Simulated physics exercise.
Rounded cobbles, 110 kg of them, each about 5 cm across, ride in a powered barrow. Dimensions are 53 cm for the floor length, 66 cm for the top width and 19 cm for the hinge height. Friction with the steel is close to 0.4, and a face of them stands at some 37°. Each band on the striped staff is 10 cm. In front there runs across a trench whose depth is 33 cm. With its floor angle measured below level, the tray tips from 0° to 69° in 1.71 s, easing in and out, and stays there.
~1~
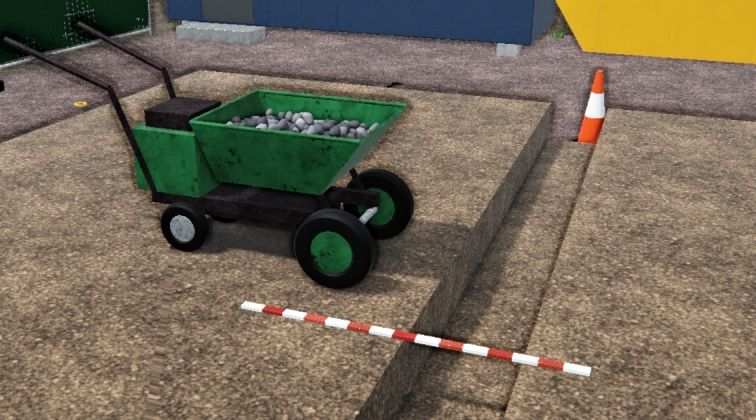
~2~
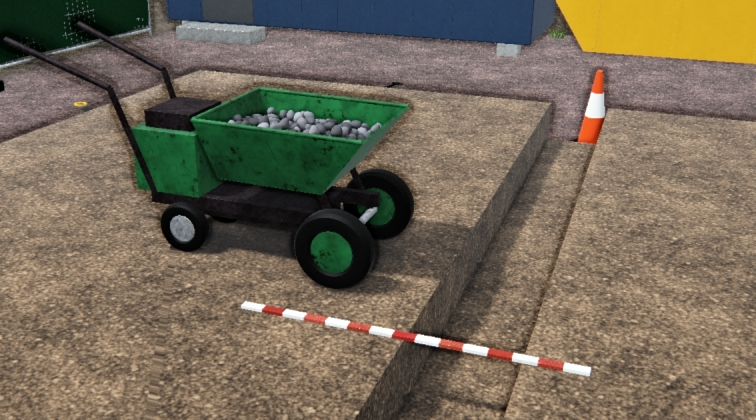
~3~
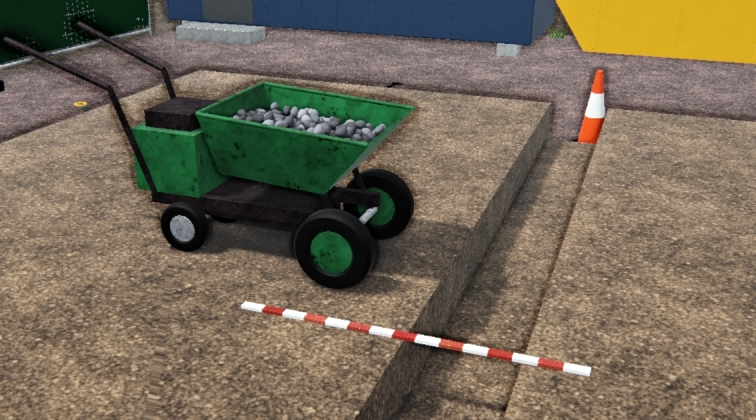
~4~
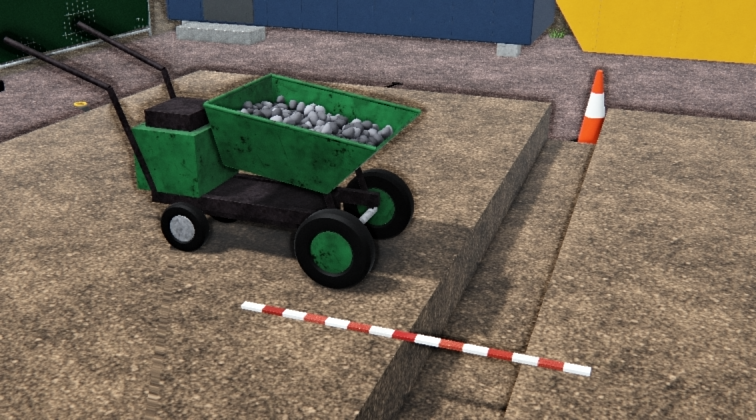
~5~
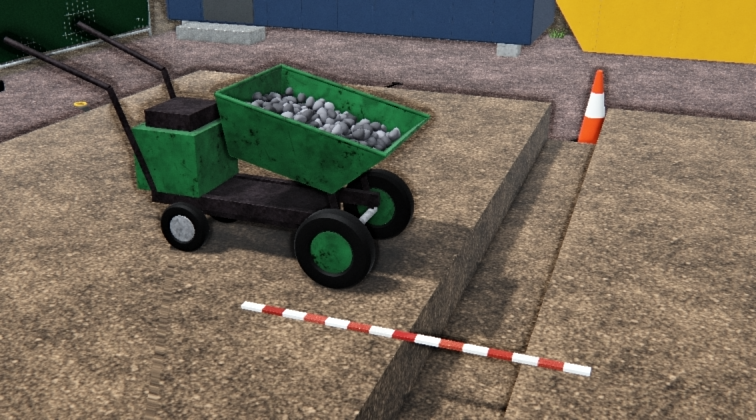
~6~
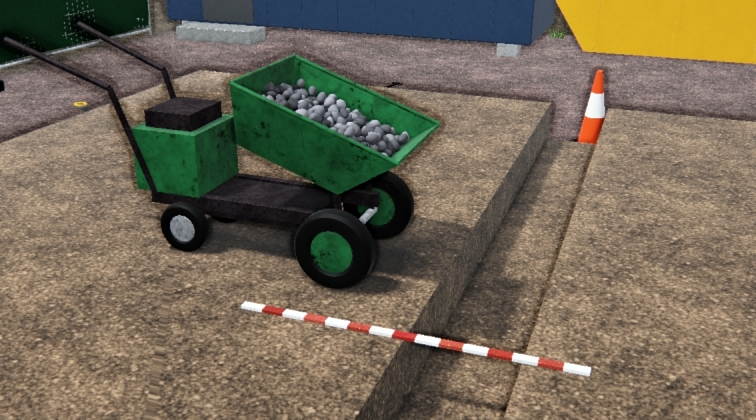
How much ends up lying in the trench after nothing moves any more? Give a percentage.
A share of about 99 per cent.
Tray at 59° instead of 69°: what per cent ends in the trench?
Around 65 per cent would finish in the trench.
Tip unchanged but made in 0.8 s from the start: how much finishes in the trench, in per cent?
Close to 85 percent, then.
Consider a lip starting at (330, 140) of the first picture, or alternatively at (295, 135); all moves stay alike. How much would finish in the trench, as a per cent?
From the first place around 100 per cent, from the other around 80.
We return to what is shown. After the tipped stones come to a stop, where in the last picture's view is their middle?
The resting stones are centred at roughly (503, 336).
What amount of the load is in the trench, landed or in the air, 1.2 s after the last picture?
I'd say near 45 per cent at that time.
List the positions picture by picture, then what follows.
The first picture shows lip at (360, 142), floor tilted 0°, highest stones at (315, 124).
In the second picture, the tray is at 1°, its lip at (362, 143); the top of the load is at (307, 123).
In the third picture, the tray is at 4°, its lip at (368, 145); the top of the load is at (292, 117).
The fourth picture shows lip at (376, 150), floor tilted 8°, highest stones at (283, 110).
In the fifth picture, the tray is at 13°, its lip at (386, 156); the top of the load is at (278, 100).
The sixth picture shows lip at (398, 164), floor tilted 20°, highest stones at (289, 92).
Then, 0.7 s after the last picture the floor is at 58°, 100 % in the tray; the foremost stones are at (458, 204).
Then, 1.2 s after the last picture the floor is at 69°, 55 % in the tray, 45 % in the trench; the foremost stones are at (539, 311).
Then, 1.6 s after the last picture the floor is at 69°, 26 % in the tray, 73 % in the trench, 1 % past the trench; the foremost stones are at (581, 308).
Then, 3.5 s after the last picture the floor is at 69°, 0 % in the tray, 99 % in the trench, 1 % past the trench; the foremost stones are at (595, 311).
